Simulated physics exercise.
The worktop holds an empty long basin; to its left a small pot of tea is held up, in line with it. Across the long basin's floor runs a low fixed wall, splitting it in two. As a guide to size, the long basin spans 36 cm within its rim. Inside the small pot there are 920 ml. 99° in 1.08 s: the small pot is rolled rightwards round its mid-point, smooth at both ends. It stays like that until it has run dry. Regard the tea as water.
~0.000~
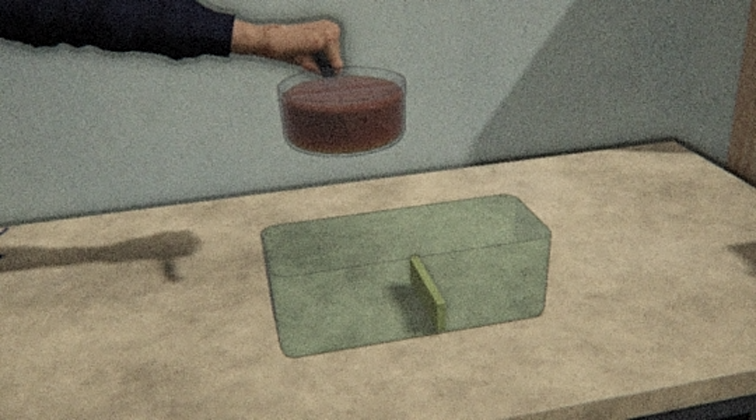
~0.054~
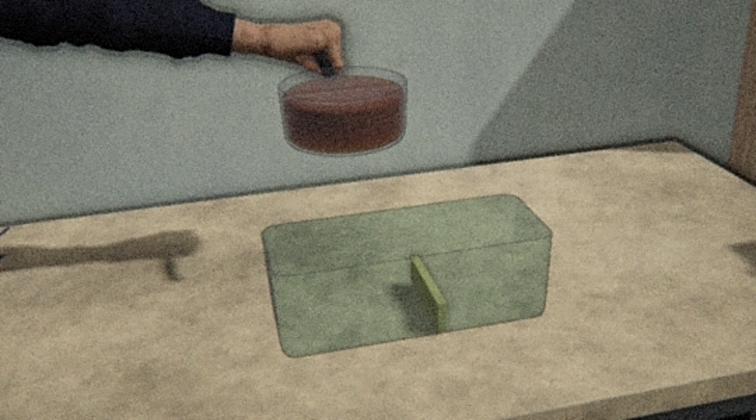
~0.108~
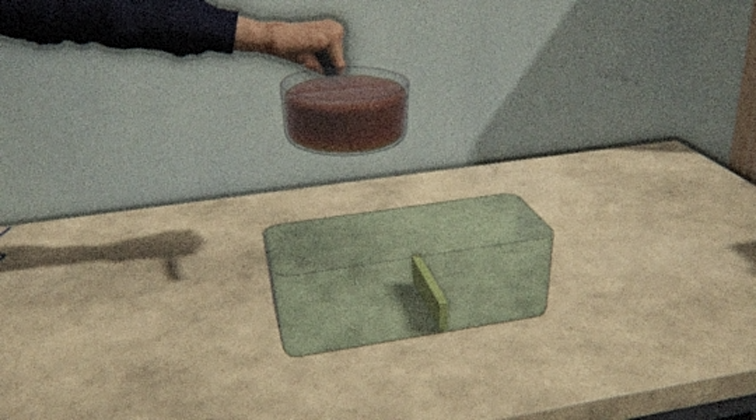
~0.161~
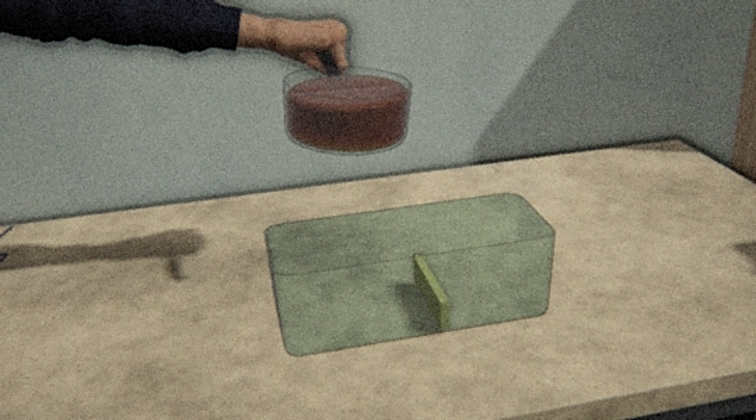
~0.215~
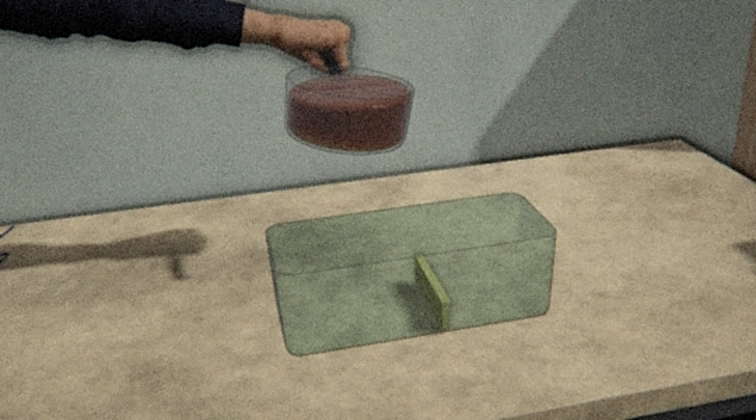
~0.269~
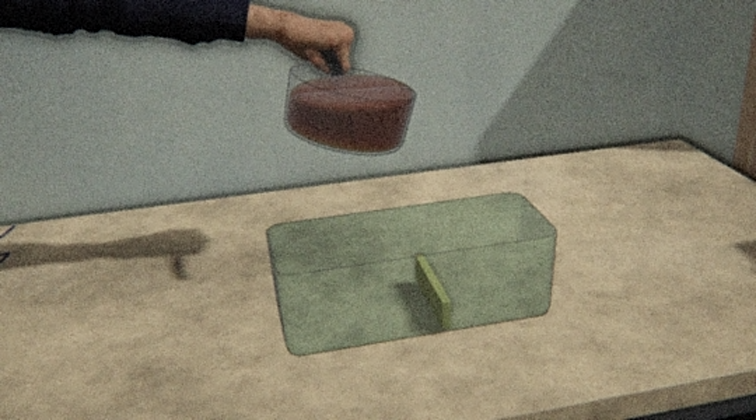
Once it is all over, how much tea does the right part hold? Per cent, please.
The right part holds about 79 per cent.
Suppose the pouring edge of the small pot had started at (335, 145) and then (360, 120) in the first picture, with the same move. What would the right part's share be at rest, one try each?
Around 5 per cent first, around 40 per cent next.
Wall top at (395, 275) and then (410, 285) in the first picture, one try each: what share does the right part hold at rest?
Some 95 in a hundred, then some 90 in a hundred.
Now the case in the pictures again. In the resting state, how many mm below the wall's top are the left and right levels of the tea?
The left comes to roughly 36 mm and the right to roughly 4 mm.
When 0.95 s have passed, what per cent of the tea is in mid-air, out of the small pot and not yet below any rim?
Close to 10 %.
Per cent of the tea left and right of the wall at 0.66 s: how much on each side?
Left roughly 1, right roughly 16.
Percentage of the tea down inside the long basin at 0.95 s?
Around 80 per cent of the whole.
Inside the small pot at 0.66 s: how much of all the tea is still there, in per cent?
At that time about 46 in a hundred parts are still held.
Then, 0.66 s in, the tilt is 67° and 45 per cent is still to pour, 1 is left of the wall and 16 right of it.
Then, 0.95 s in, the tilt is 96° and 9 per cent is still to pour, 6 is left of the wall and 75 right of it.
Then, 1.25 s in, the tilt is 99° and 1 per cent is still to pour, 15 is left of the wall and 82 right of it.
Then, 1.58 s in, the tilt is 99° and 0 per cent is still to pour, 19 is left of the wall and 80 right of it.
Finally, 20 per cent lies left of the wall, 79 right of it and 1 outside.
